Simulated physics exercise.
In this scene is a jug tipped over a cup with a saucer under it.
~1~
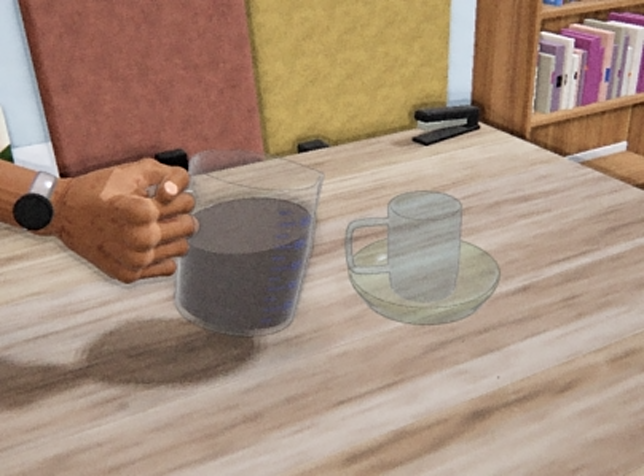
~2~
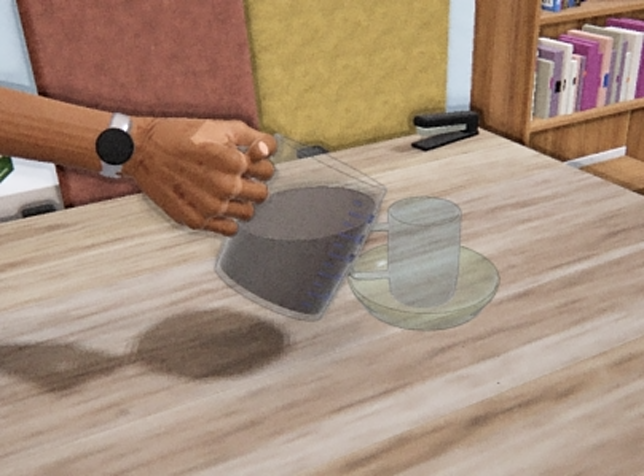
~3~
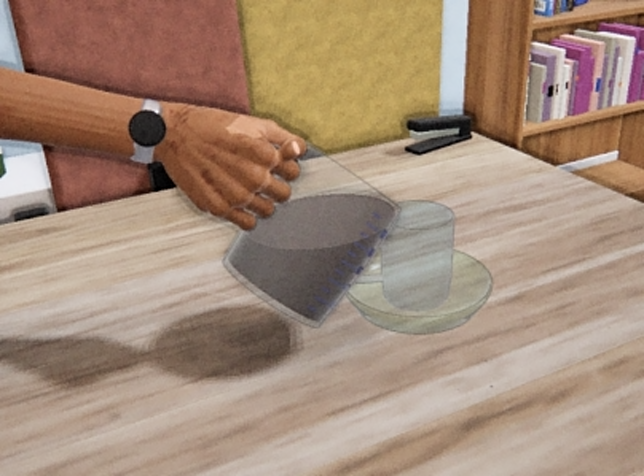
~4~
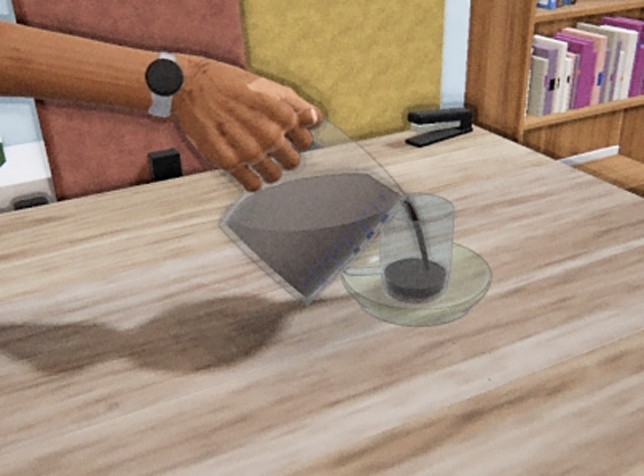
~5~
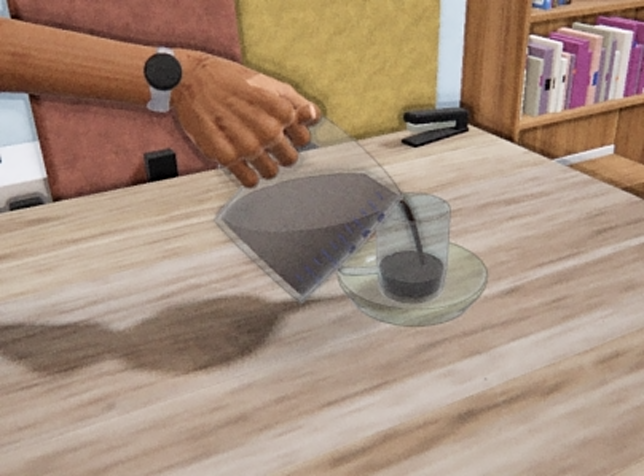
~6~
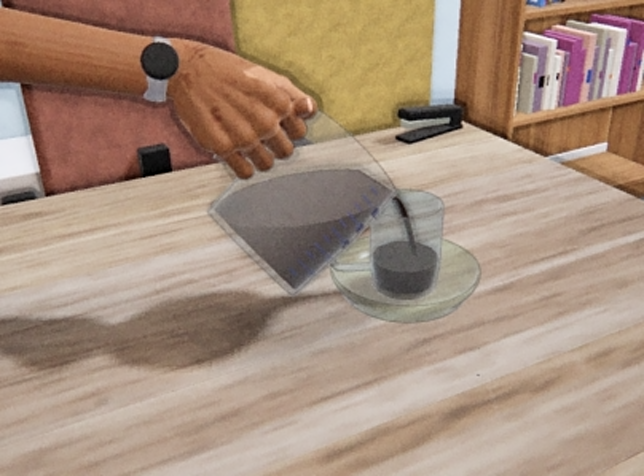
A hand tilts a clear jug to the right and pours dark liquid into a cup.
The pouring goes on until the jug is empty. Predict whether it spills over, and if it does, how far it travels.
Spills right past the saucer.
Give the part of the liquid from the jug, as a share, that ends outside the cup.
Roughly 55 %.
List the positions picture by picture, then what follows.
In the first picture, a hand has the jug; jug (246, 237) about two thirds full; cup (424, 244) empty; saucer (467, 307) dry.
In the second picture, the jug is tipped; jug (301, 224) tipped 30° with all of its load; cup (423, 249) empty.
In the third picture, the jug is tipped; jug (314, 232) tipped 40° with all of its load; cup (417, 253) empty.
In the fourth picture, the stream is running; jug (314, 209) tipped 50° with nearly all of its load; cup nearly empty, surface at (415, 274).
In the fifth picture, the stream is running; jug (311, 206) tipped 55° with nearly all of its load; cup (412, 245) about a quarter full.
In the sixth picture, the stream is running; jug (304, 200) tipped 55° with nearly all of its load; cup about a third full, surface at (405, 257); saucer (448, 305) dry.
Shortly, the cup is full to the brim; the saucer is wet, with room to spare.
Then, the cup is full to the brim; the saucer is full and running over.
At the finish, the cup is full to the brim; the saucer is full and running over.
